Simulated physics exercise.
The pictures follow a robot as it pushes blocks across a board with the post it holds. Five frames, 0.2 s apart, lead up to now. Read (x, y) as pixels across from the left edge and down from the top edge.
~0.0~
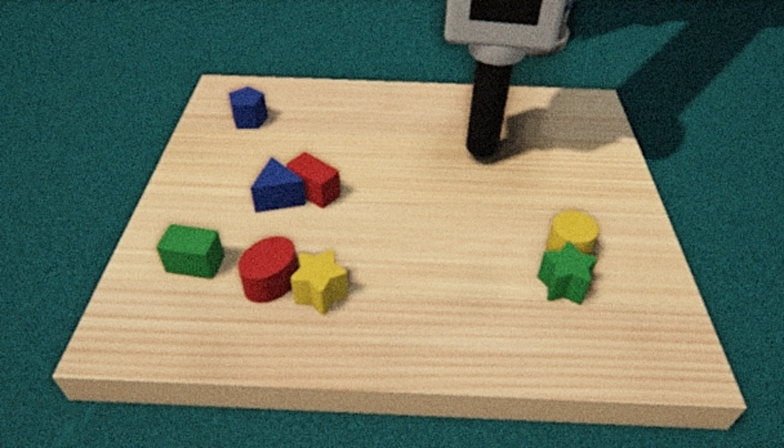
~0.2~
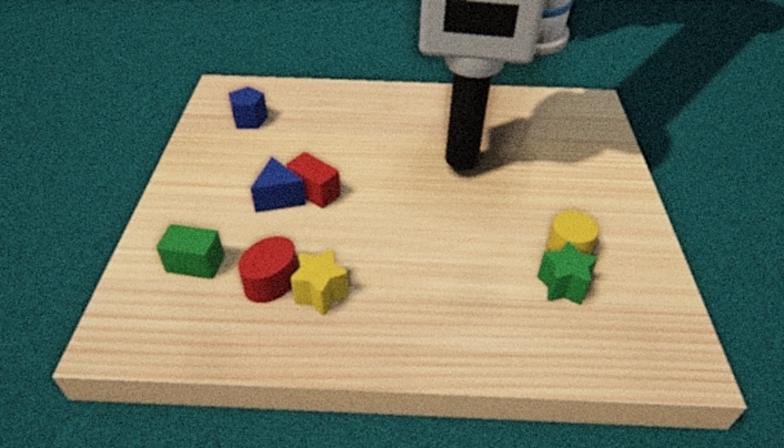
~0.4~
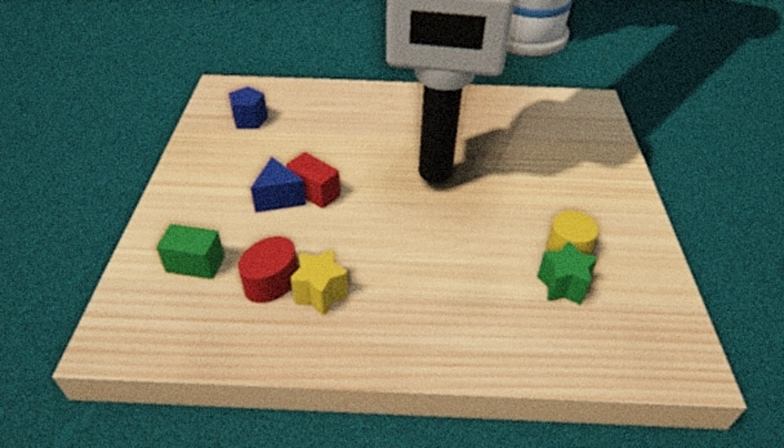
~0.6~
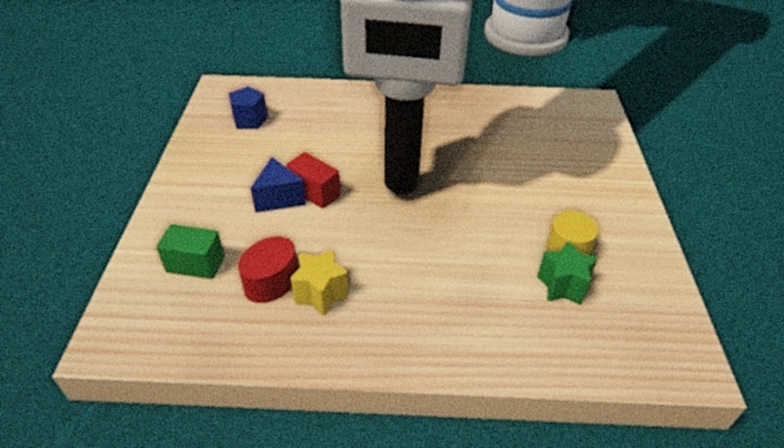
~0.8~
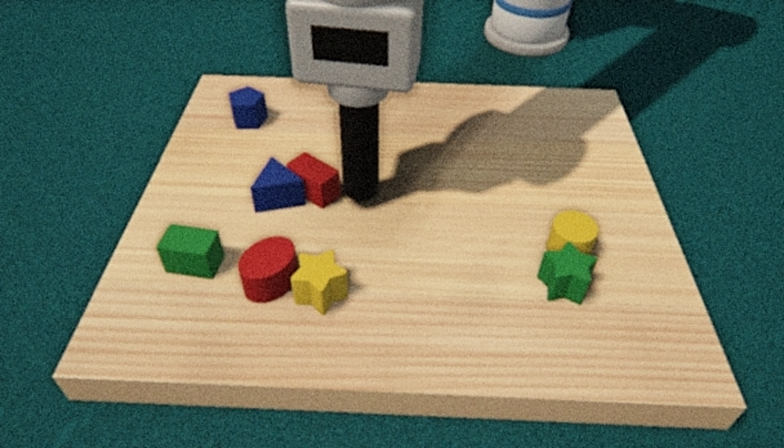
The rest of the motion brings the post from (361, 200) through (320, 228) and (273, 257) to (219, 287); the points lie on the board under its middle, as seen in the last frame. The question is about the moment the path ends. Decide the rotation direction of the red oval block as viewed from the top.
It spins against the clock.
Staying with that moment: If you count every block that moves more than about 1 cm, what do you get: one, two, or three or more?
My best guess is that a single block moves over 1 cm.
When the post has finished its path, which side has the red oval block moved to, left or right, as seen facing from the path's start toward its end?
The red oval block is shifted sideways to the left, facing along the path from start to end.
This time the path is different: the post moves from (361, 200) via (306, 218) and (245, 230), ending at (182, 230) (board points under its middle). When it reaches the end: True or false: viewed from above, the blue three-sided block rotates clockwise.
That is true.
What follows on the original path. One third of the way, post (319, 219); nothing pushed yet.
Two thirds of the way, post (270, 248); red oval block (254, 271), turned 15° anticlockwise.
At the end, post (216, 278); green oblong (180, 240), turned 20° clockwise; red oval block (231, 299), turned 65° anticlockwise; red oblong in place.
